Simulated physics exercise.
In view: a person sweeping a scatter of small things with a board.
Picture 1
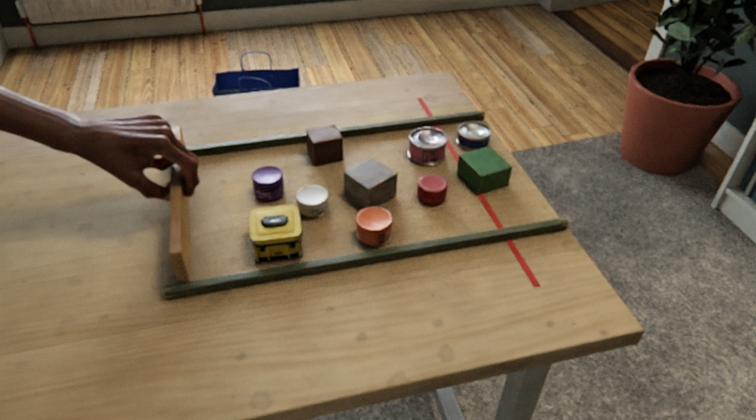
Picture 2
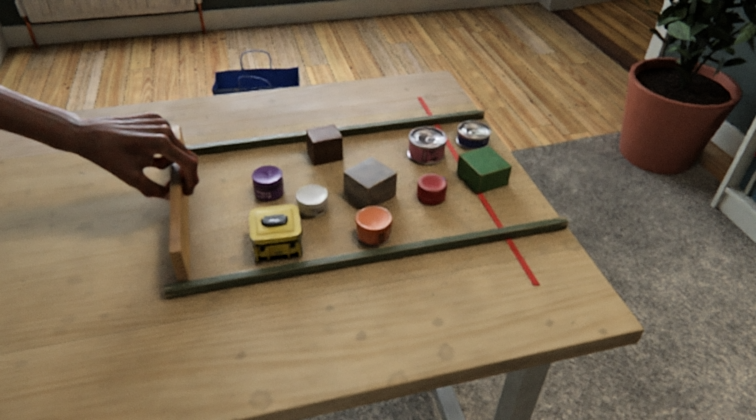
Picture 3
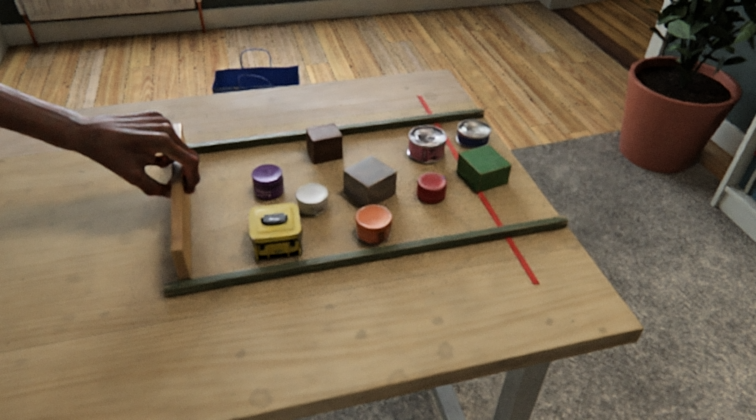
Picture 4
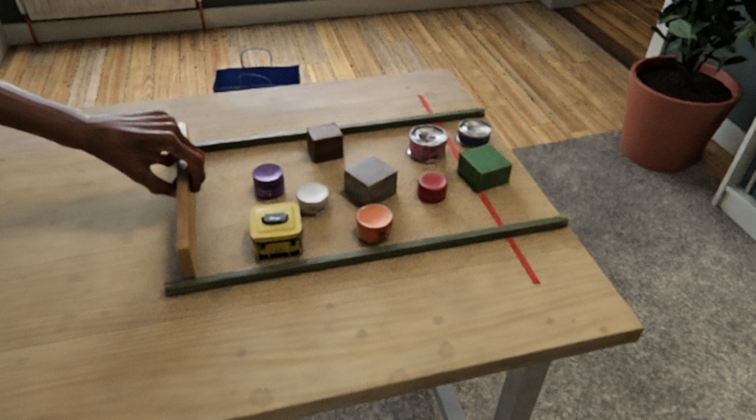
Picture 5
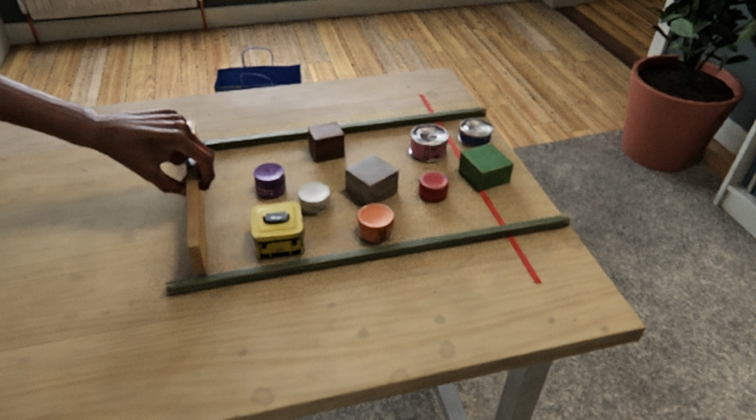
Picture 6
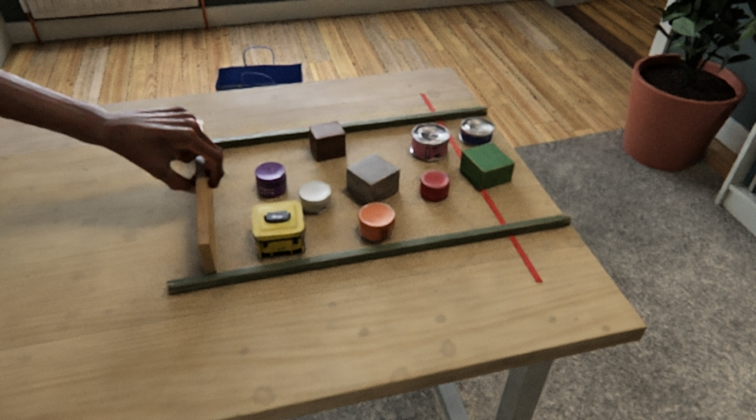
A person's hand reaches in from the left over a wooden table, seen from above at an angle, with a plank floor, grey carpet and potted plant beyond. Between two dark green rails sit purple, white, yellow, orange and red items, brown, grey and green blocks, and two tins near a red line. The hand slides an upright wooden board slightly rightward, while the objects and view barely shift.
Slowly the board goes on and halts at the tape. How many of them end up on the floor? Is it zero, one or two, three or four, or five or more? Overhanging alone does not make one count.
Pieces going over the end will number one or two.
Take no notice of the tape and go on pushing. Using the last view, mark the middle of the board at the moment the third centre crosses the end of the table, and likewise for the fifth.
At roughly (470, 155), then roughly (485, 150).
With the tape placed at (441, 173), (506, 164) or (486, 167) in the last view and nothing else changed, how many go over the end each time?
Try by try, 0, 6 and 5.
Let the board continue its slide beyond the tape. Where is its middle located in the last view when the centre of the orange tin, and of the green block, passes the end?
(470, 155) and then (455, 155), give or take.
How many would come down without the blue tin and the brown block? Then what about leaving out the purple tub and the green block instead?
First try 1, second try 1.
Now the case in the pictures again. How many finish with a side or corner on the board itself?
Contact count: 4.
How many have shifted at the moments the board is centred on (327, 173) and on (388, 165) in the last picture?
Moved so far: 6, then 7.
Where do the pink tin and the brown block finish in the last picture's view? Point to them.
In the last picture the pink tin sits at (500, 134) while the brown block sits at (463, 124).
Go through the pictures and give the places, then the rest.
The first frame shows blue tin (474, 136); green block (484, 170); pink tin (427, 146); board (180, 198); tape (467, 173).
The second frame shows green block (484, 169); grey block (370, 183).
The third frame shows pink tin (427, 145); orange tin (374, 225).
The fourth frame shows blue tin (474, 134); white pot (313, 200).
The fifth frame shows green block (486, 167); board (196, 193).
The sixth frame shows blue tin (477, 132); green block (487, 166); pink tin (430, 142); board (204, 191); tape (469, 169).
Early on, none off yet; blue tin at rest near (477, 132); green block at rest near (487, 166); pink tin at rest near (430, 142).
Finally, the number that fall off is one or two; lost, green block and blue tin.
